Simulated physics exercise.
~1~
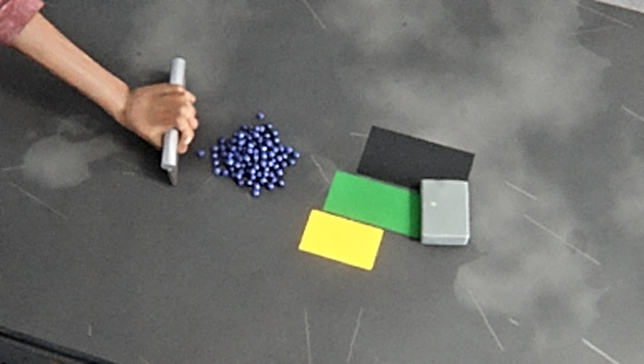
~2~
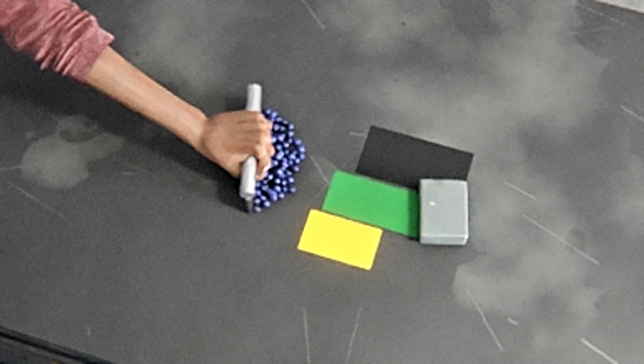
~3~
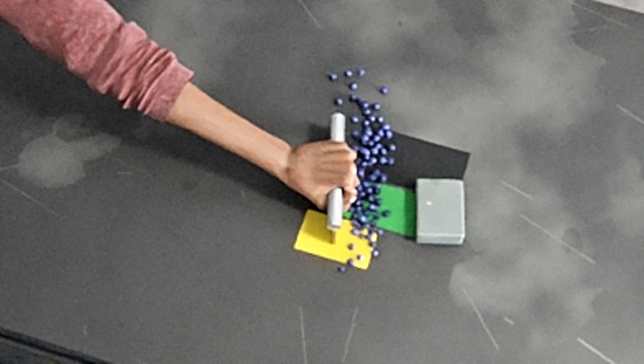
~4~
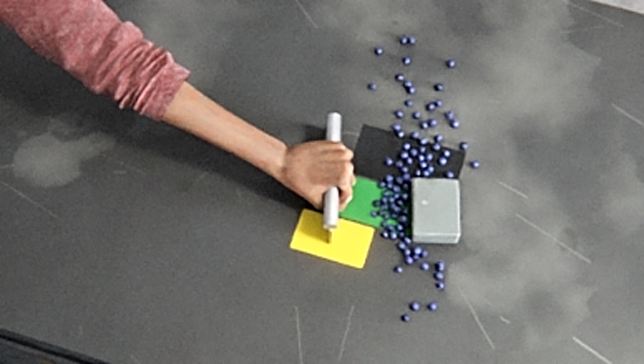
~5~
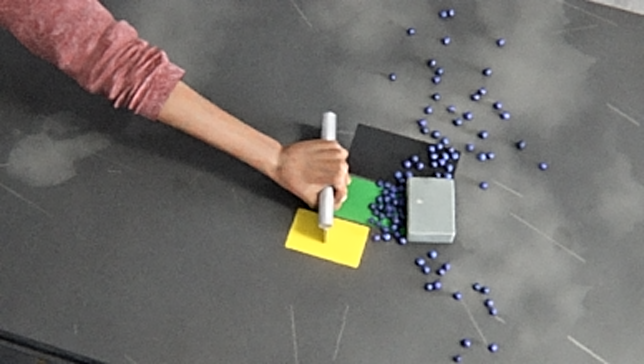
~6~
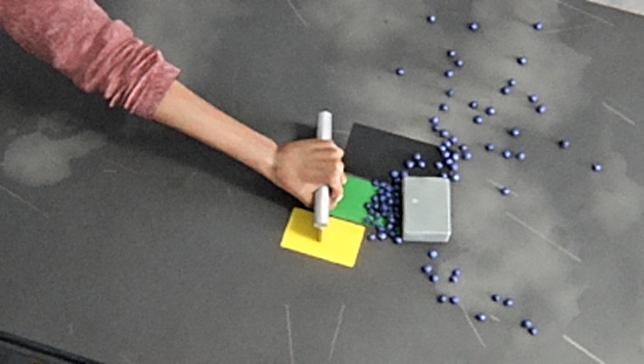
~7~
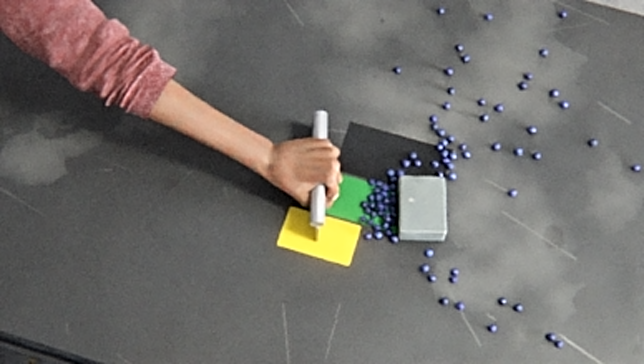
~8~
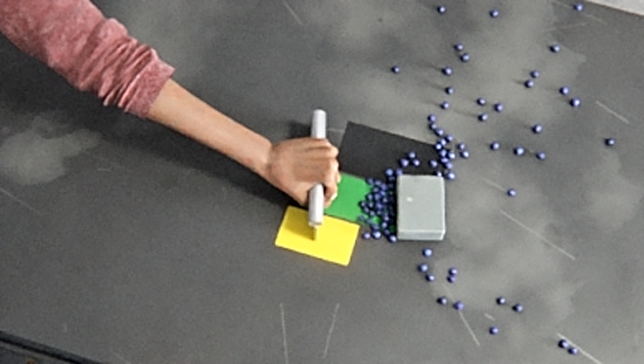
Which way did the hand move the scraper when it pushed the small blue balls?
It moved the scraper to the right, towards the grey block.
A hand pushed a pile of small dark blue balls rightwards with a scraper, over coloured sheets and against a grey block, then held still while many scattered past it; some stayed bunched on the green and black sheets beside the block.
